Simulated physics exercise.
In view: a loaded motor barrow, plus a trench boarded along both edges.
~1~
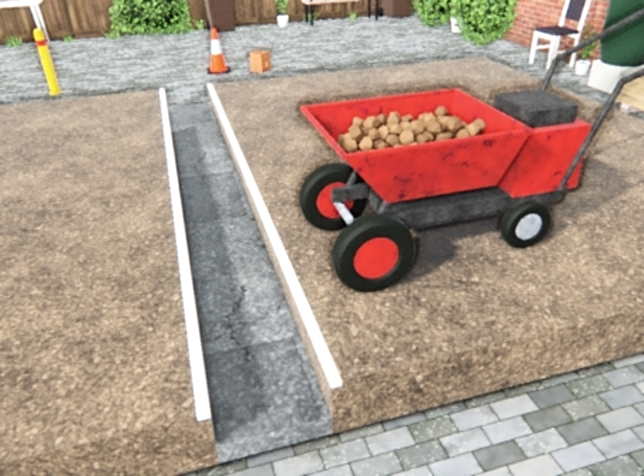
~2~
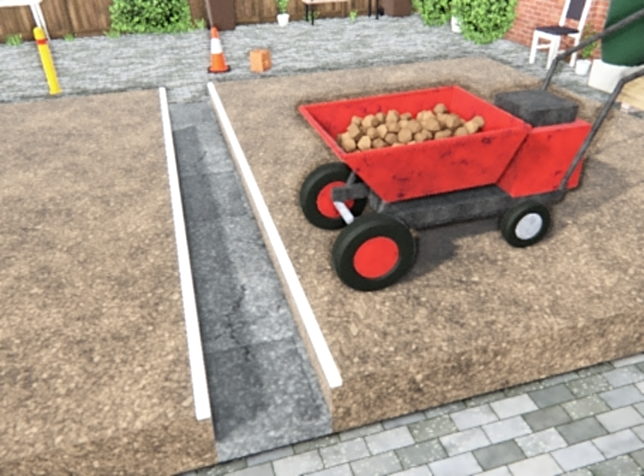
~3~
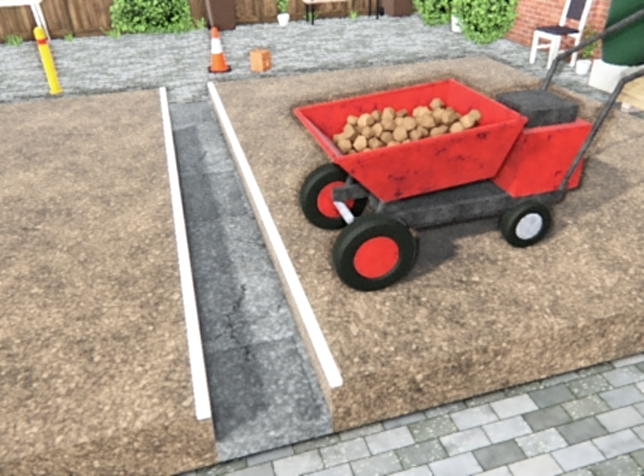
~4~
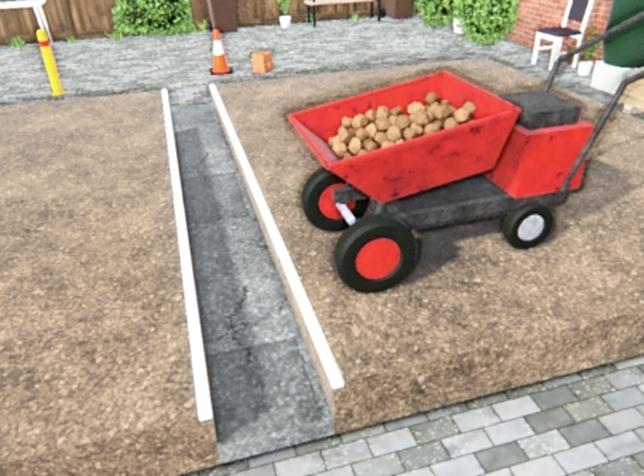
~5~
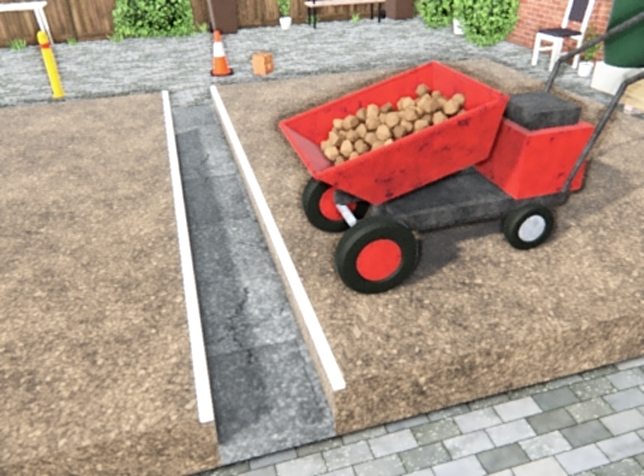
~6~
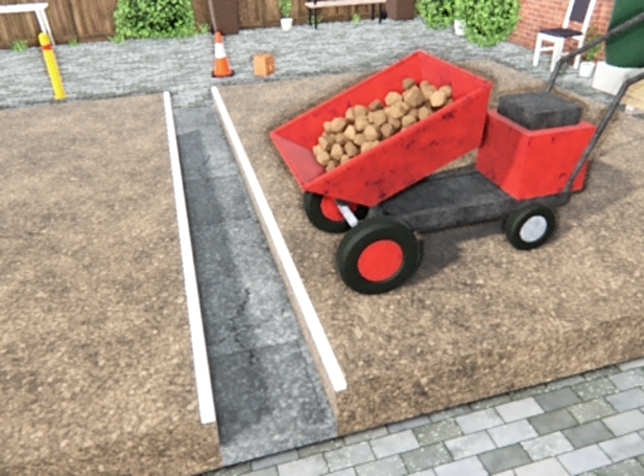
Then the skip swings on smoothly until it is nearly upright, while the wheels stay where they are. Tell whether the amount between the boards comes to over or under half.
It comes to over half.
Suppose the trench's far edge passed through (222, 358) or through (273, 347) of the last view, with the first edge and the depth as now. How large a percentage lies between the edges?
First one: 70 per cent; second one: 0 per cent.
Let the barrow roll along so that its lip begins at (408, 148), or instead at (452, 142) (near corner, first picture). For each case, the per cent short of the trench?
0 % for the first, 50 % for the second.
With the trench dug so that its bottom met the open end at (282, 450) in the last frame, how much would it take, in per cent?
I'd put it at about 90 in a hundred.
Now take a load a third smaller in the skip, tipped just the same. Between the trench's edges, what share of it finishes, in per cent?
I'd reckon close to 100 in every hundred.
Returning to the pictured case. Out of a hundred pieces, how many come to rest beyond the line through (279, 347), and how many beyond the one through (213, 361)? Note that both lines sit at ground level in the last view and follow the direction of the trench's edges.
Around 80 per cent for the first, and 10 per cent for the second.
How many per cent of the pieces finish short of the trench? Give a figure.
Roughly 0 in a hundred.
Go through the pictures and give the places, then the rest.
Lip of the skip at (345, 157), level; top of the load at (407, 128), clay clods; first edge of the trench at (316, 334); far edge at (197, 360), the trench over half as wide as the skip, and shallow for its width, in the first picture.
Lip of the skip at (343, 157), tipped barely; top of the load at (425, 136), in the second picture.
Lip of the skip at (337, 160), tipped barely; top of the load at (432, 122), in the third picture.
Lip of the skip at (329, 167), tipped a little; top of the load at (431, 124), in the fourth picture.
Lip of the skip at (317, 177), tipped clearly; top of the load at (437, 117), in the fifth picture.
Lip of the skip at (305, 188), tipped clearly; top of the load at (425, 109); first edge of the trench at (320, 337); far edge at (201, 363), in the sixth picture.
Soon after the last picture, skip tipped steeply; all in the skip.
A little later, skip tipped right over; about a third in the skip; about half in or heaped over the trench; a small part beyond it; a stray few falling.
Later still, skip tipped right over; most in or heaped over the trench; a small part beyond it.
At rest, skip tipped right over; most in or heaped over the trench; a small part beyond it.
